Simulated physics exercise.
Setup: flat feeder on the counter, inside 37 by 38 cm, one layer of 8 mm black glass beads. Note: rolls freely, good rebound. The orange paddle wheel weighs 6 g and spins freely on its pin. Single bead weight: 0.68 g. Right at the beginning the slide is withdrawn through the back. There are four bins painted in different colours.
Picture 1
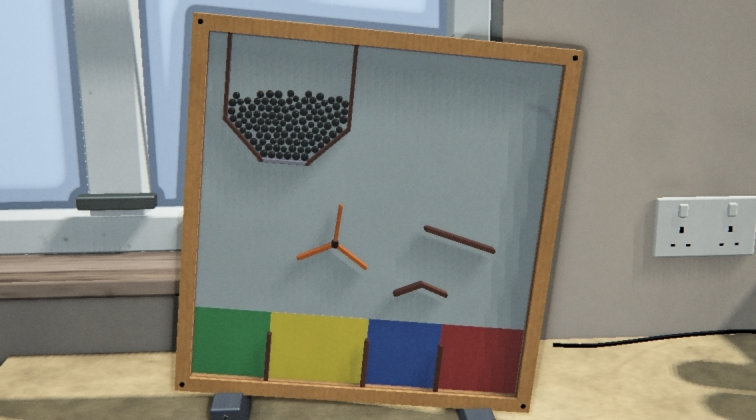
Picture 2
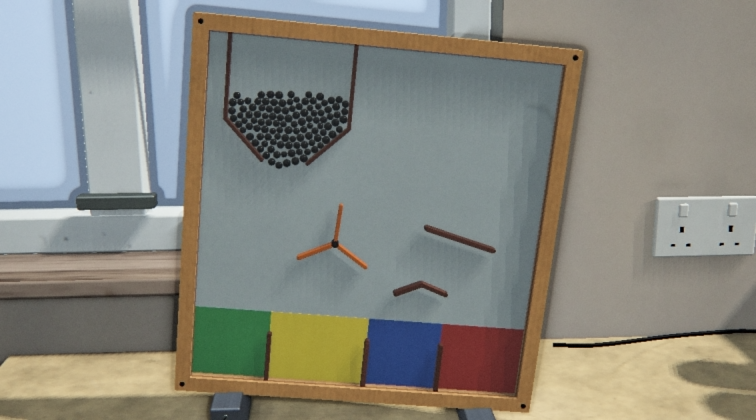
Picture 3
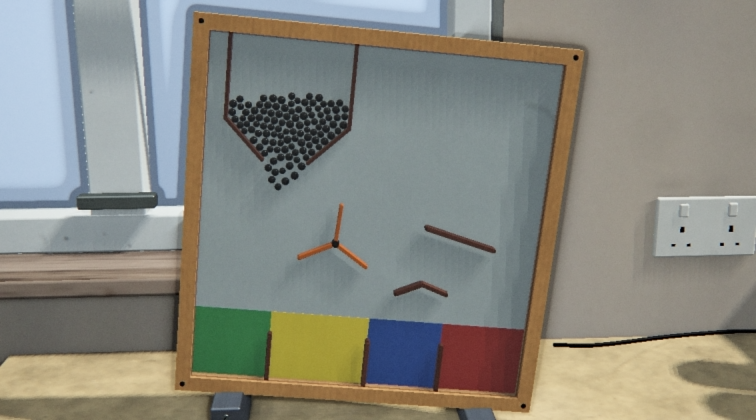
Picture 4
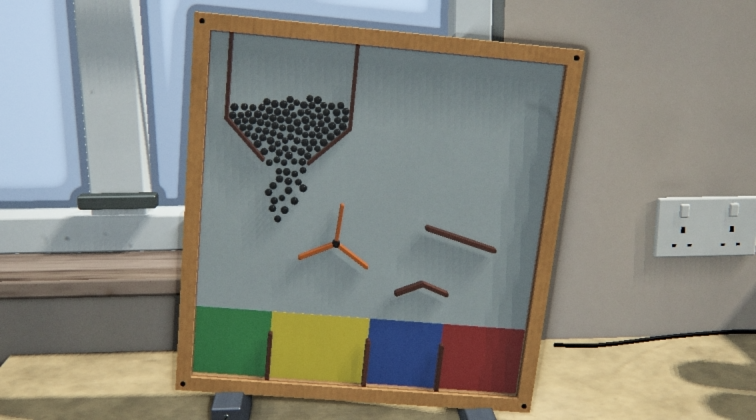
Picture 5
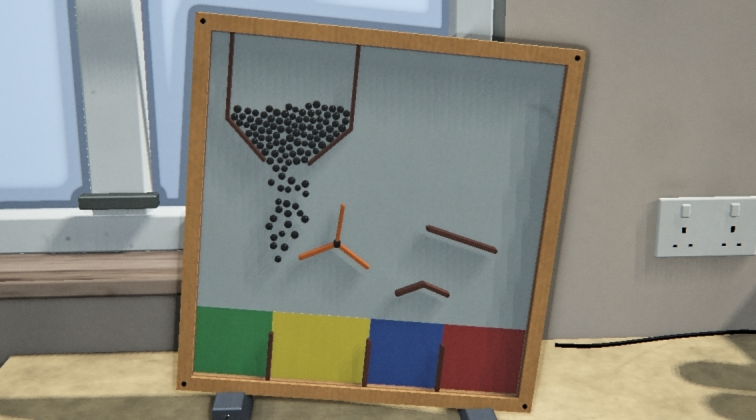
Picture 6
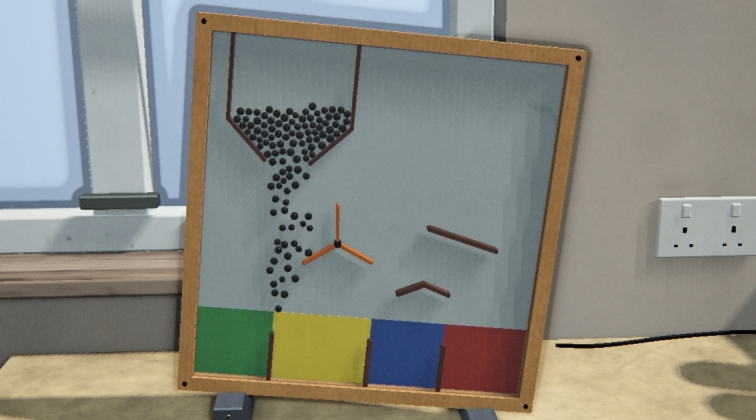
On a counter by a window, black beads pouring from a feeder in a tilted framed board, streaming down past an orange paddle wheel.
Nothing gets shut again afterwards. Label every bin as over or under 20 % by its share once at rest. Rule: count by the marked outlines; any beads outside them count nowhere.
Red bin under, blue bin under, green bin over, yellow bin over 20 %.
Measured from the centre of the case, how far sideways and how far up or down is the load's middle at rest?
About 9 cm left and 16 cm below.
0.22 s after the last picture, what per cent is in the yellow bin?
Roughly 40 per cent.
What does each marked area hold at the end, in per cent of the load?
Red bin: 0; blue bin: 0; green bin: 30; yellow bin: 70.
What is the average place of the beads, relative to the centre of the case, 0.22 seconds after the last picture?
Left: About 9 cm; below: About 8 cm.
Then, 0.10 s later than the last picture, the beads' middle is 9 cm left of and level with the centre; green 5 %, yellow 20 %.
Then, 0.22 s later than the last picture, the beads' middle is 9 cm left of and 8 cm below the centre; green 10 %, yellow 40 %.
Then, 0.45 s later than the last picture, the beads' middle is 9 cm left of and 16 cm below the centre; green 30 %, yellow 70 %.
At rest 1.5 s after the last picture, red 0 %, blue 0 %, green 30 %, yellow 70 %.
